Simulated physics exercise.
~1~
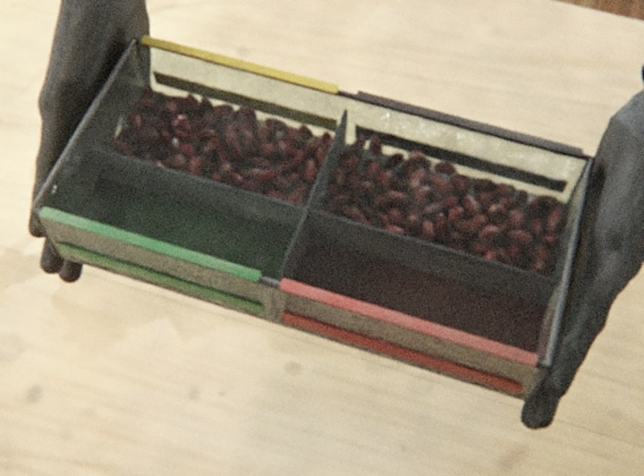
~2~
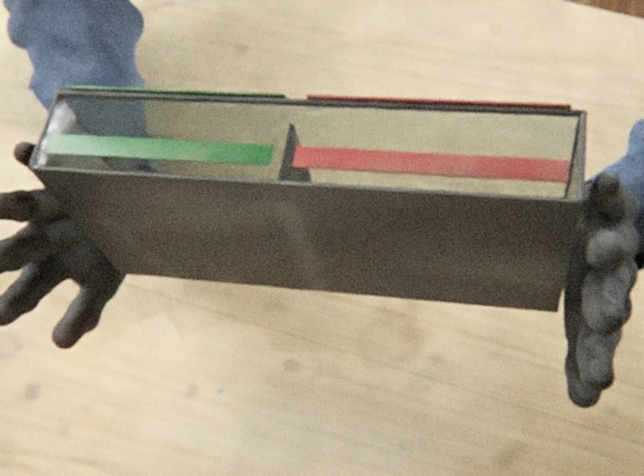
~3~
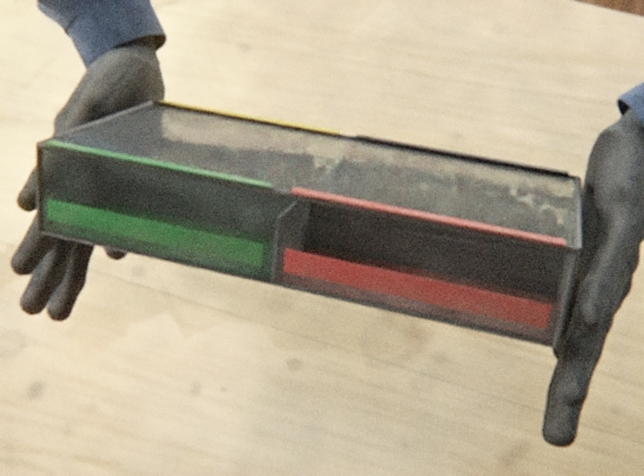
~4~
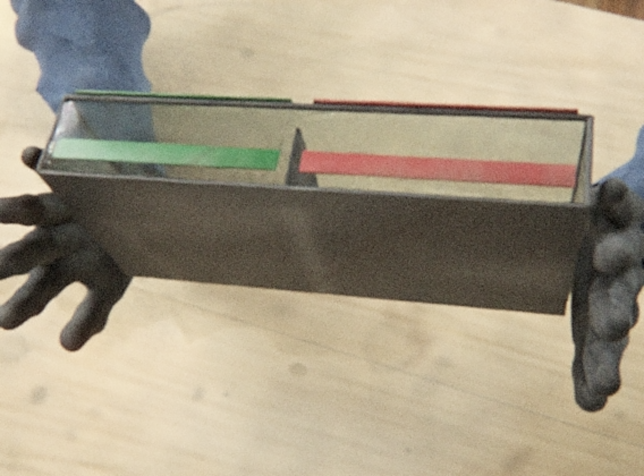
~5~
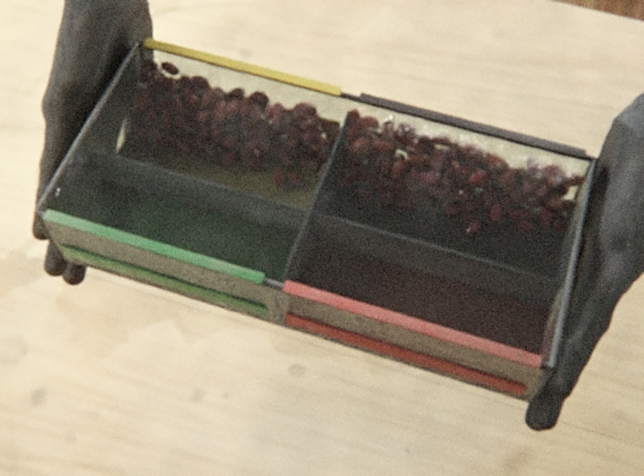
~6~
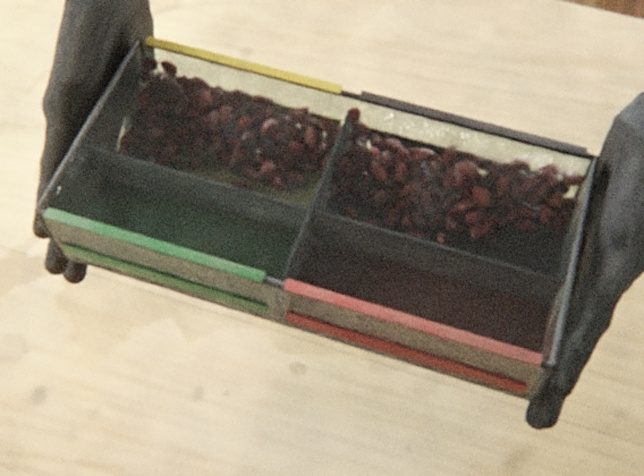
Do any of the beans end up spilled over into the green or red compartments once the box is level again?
No, the beans all lie in the yellow and black compartments at the end, and the green and red ones are empty.
At the start, two dark-gloved hands hold a clear-lidded box with four compartments above a pale wooden table, and dark red beans fill the two far ones, marked yellow and black. The hands tip the box steeply until its dark underside faces the viewer and the beans are out of sight. They turn it partway back, then tip it steeply again. Finally the box comes back level, with the beans heaped toward the far side. They settle a little and lie still in the yellow and black compartments, while the green and red ones stay empty.
